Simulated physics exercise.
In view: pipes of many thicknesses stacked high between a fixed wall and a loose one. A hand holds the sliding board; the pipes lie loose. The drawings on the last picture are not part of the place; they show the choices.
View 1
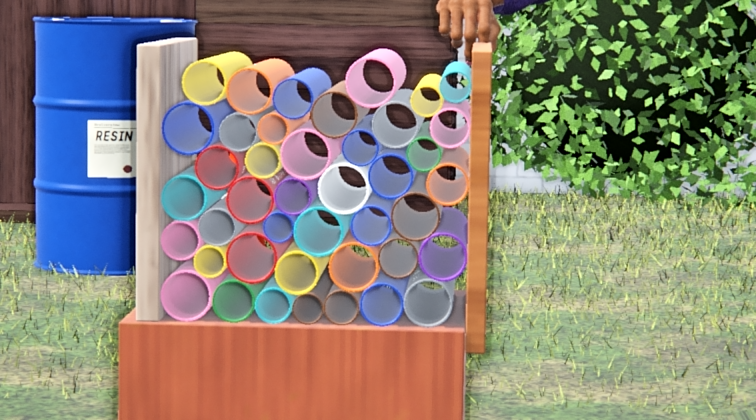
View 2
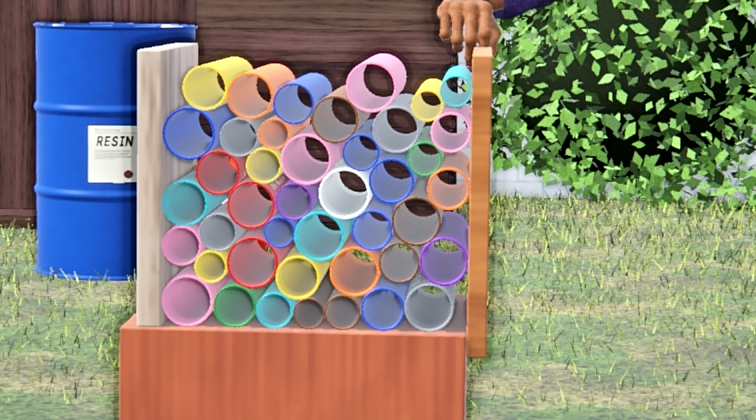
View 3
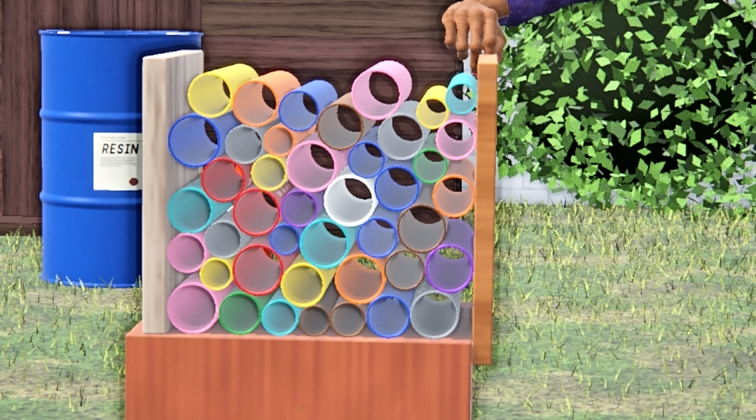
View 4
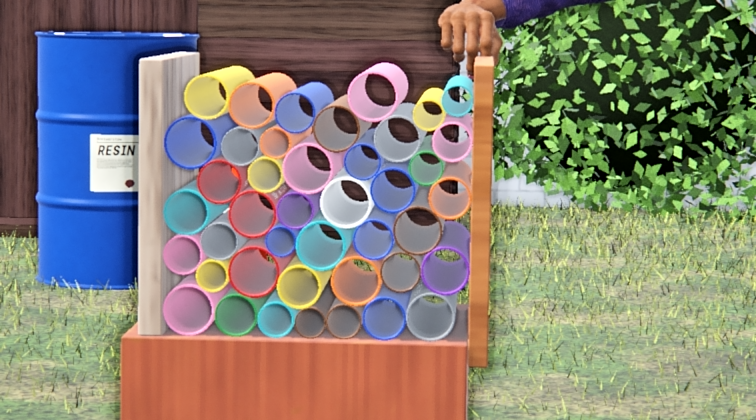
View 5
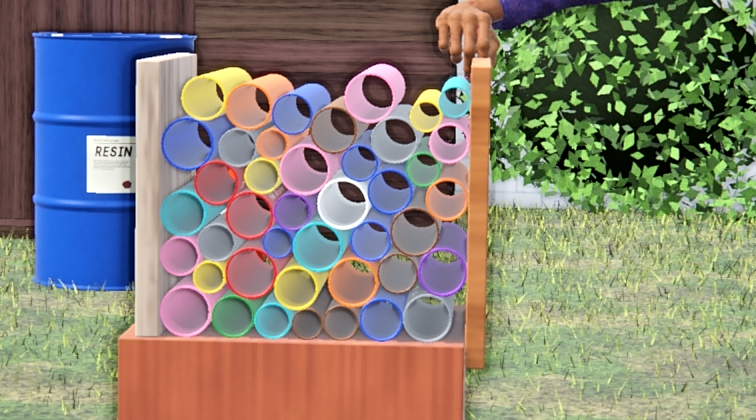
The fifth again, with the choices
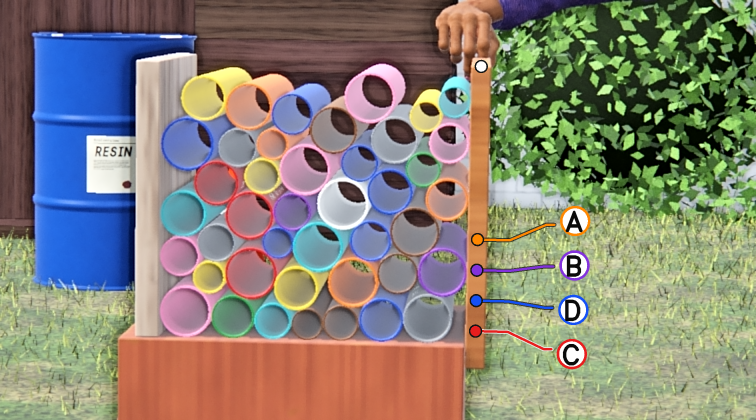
Dozens of loose pipes in pink, blue, yellow, red, turquoise and other colours lie piled between a pale board on the left and an orange-brown board on the right, above a reddish-brown base. Seen from the front on grass, they have a blue resin barrel and dark wooden wall behind, with leafy greenery at right. A hand stays atop the right board and the pipes keep their arrangement, while the view shifts slightly.
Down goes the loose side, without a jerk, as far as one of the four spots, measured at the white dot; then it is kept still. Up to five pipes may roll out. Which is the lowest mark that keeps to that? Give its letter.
Stop at A.
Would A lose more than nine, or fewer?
At A, fewer than nine.
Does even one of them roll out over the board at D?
Yes.
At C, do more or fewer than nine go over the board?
At C, more than nine.
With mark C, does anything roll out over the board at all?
Yes.
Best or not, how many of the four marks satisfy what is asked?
One of them.
On the marked copy, A at (478, 239); B at (477, 270); C at (476, 331); D at (477, 301); the white dot at (482, 67).
With A. Early on, top of the board (470, 142).
Further on, top of the board (468, 231).
At the end, top of the board (468, 239), three out over the board.
As for the rest, B more than five out over the board; C more than five out over the board; D more than five out over the board.
